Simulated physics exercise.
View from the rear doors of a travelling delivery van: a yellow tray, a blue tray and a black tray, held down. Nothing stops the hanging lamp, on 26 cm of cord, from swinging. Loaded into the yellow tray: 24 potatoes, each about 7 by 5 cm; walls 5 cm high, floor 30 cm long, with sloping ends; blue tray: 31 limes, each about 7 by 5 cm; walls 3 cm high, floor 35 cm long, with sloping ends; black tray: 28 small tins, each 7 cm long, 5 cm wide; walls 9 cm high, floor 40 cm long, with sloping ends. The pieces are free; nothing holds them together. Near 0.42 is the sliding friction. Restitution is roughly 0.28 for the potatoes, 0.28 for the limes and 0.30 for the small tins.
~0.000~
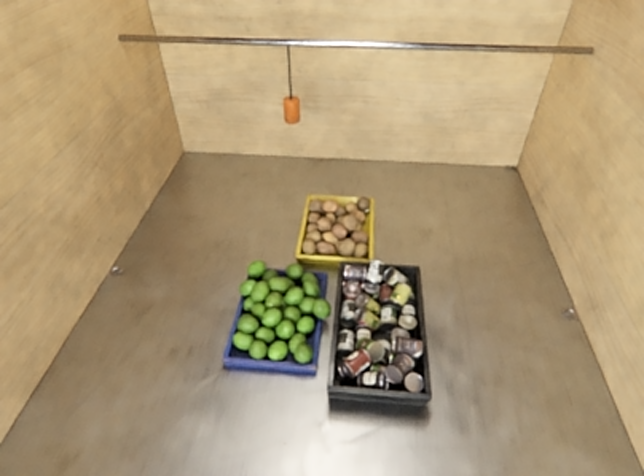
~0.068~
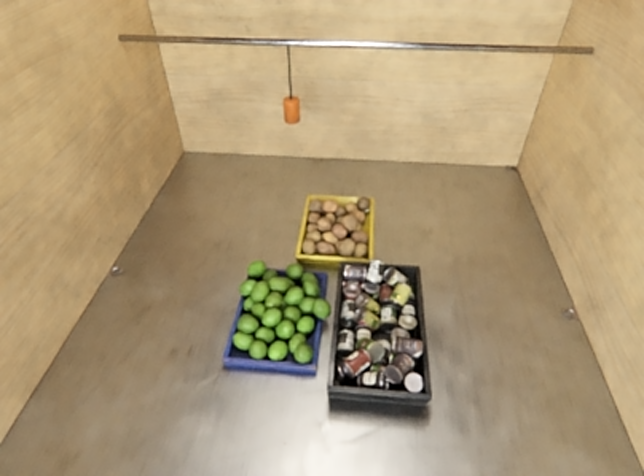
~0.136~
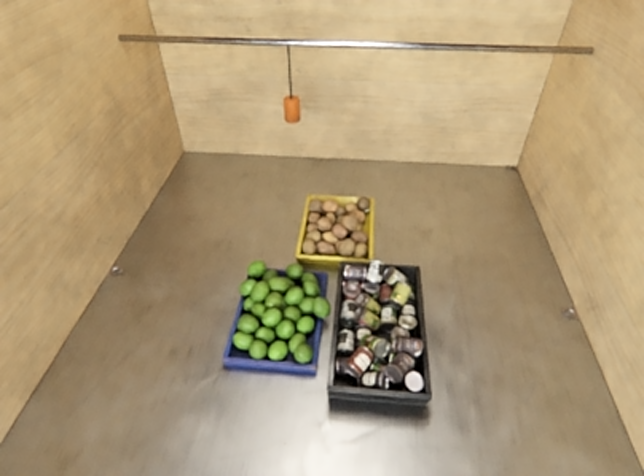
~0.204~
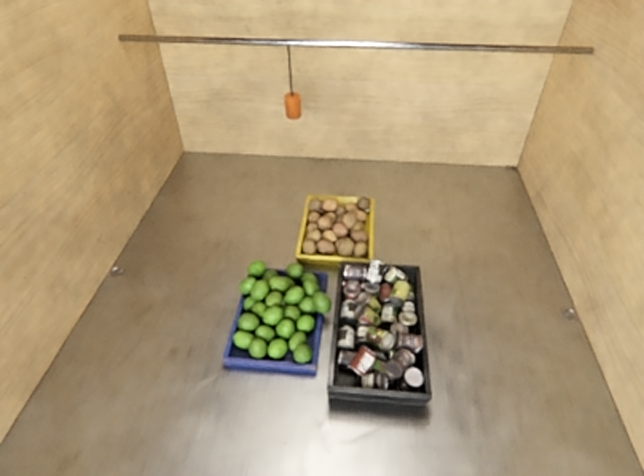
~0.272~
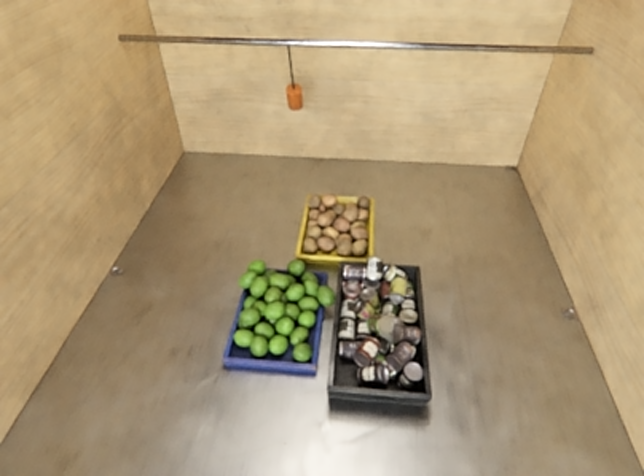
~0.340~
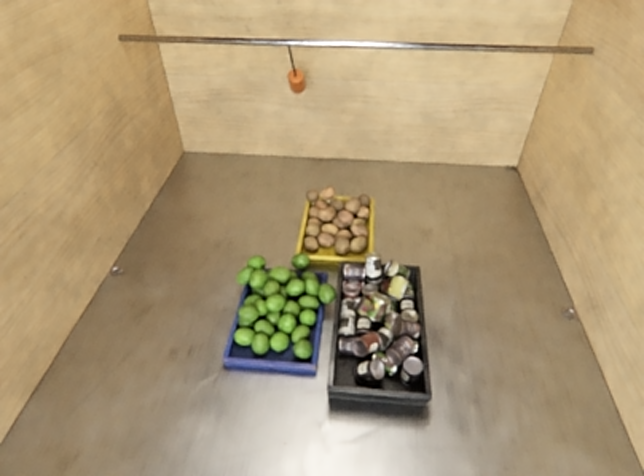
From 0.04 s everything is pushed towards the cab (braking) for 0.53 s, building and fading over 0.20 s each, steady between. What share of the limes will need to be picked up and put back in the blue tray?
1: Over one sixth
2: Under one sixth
The answer is 1.
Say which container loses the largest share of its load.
That would be the blue tray.
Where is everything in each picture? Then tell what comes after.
In the first frame (places track the rim corner closest to us here, unless another is named), blue tray (314, 364); yellow tray (by its farthest rim corner) (309, 195); lamp cord 0° off upright; all still inside.
The second frame shows blue tray (314, 364); lamp cord 0° off upright.
The third frame shows blue tray (314, 364); lamp cord 2° off upright.
The fourth frame shows blue tray (314, 364); lamp cord 7° off upright.
The fifth frame shows blue tray (314, 364); lamp cord 19° off upright; 1 out, the lowest lime at (326, 296).
The sixth frame shows blue tray (314, 364); yellow tray (309, 195); lamp cord 37° off upright; 2 out, the lowest lime at (300, 261).
After 0.47 s, the yellow tray is down by 2 of 24, the blue tray is down by 6 of 31 and the black tray has all 28.
After 0.64 s, the yellow tray is down by 3 of 24, the blue tray is down by 7 of 31 and the black tray has all 28.
After 0.88 s, the yellow tray is down by 3 of 24, the blue tray is down by 8 of 31 and the black tray has all 28.
When it is over (at 1.18 s), the yellow tray is down by 3 of 24, the blue tray is down by 8 of 31 and the black tray has all 28. Asked share, 8 of 31, 26 per cent.
